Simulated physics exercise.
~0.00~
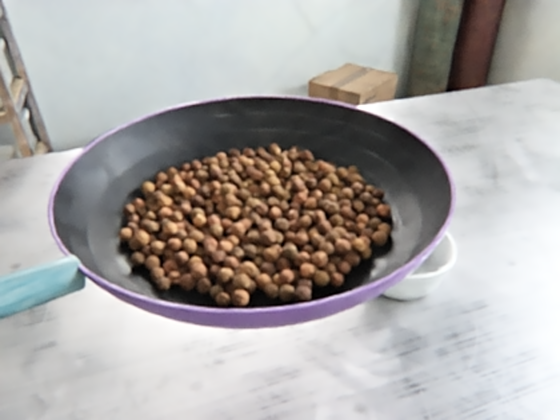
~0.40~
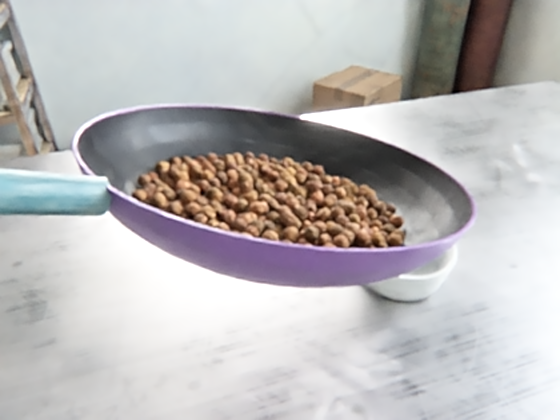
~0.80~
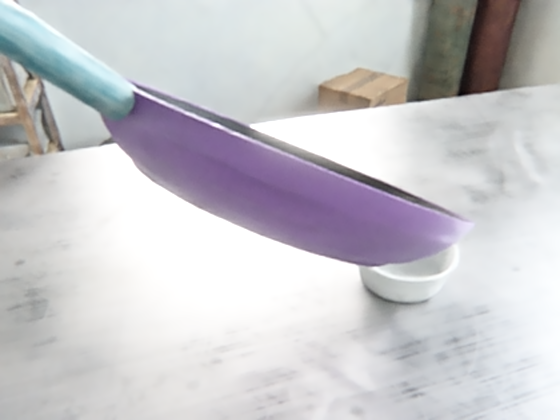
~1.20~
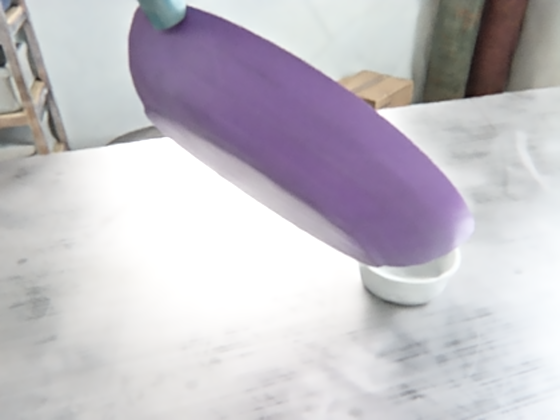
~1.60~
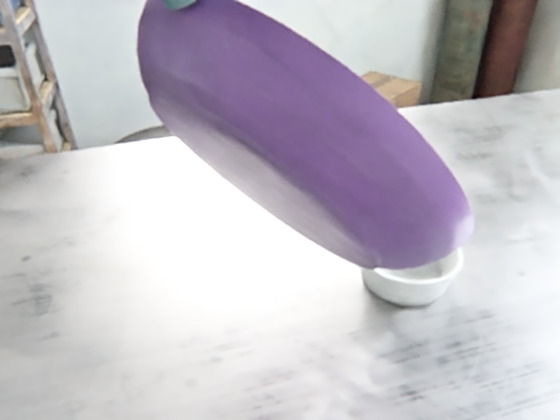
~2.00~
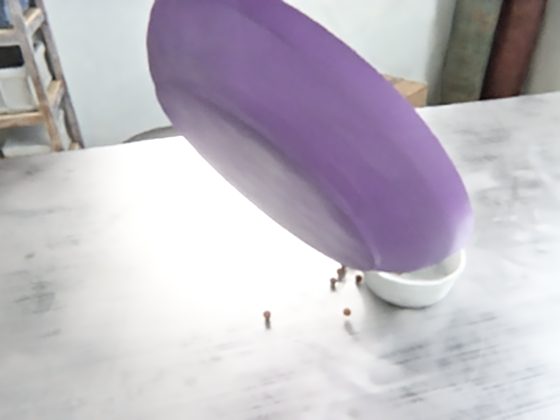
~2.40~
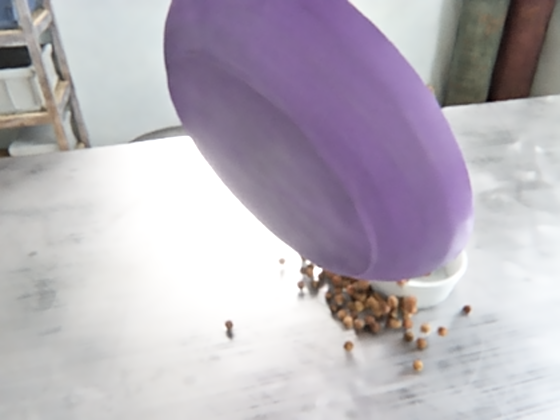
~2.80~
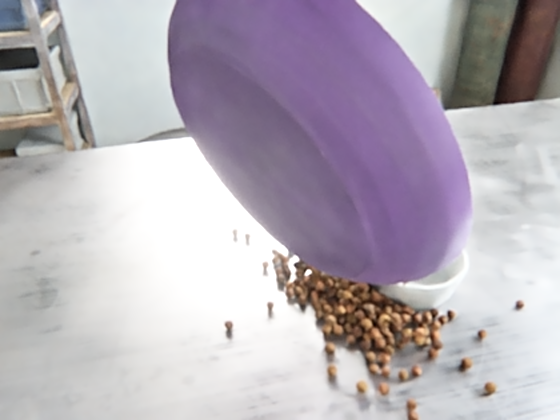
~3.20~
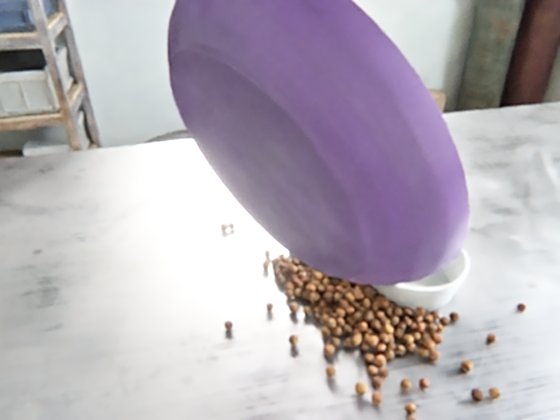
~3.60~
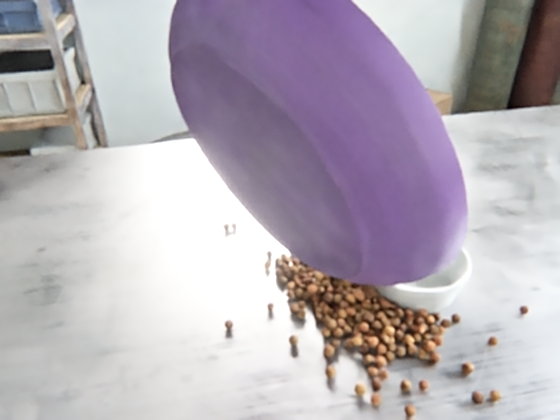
A purple pan tips rightward, spilling brown balls onto the table beside a white dish.
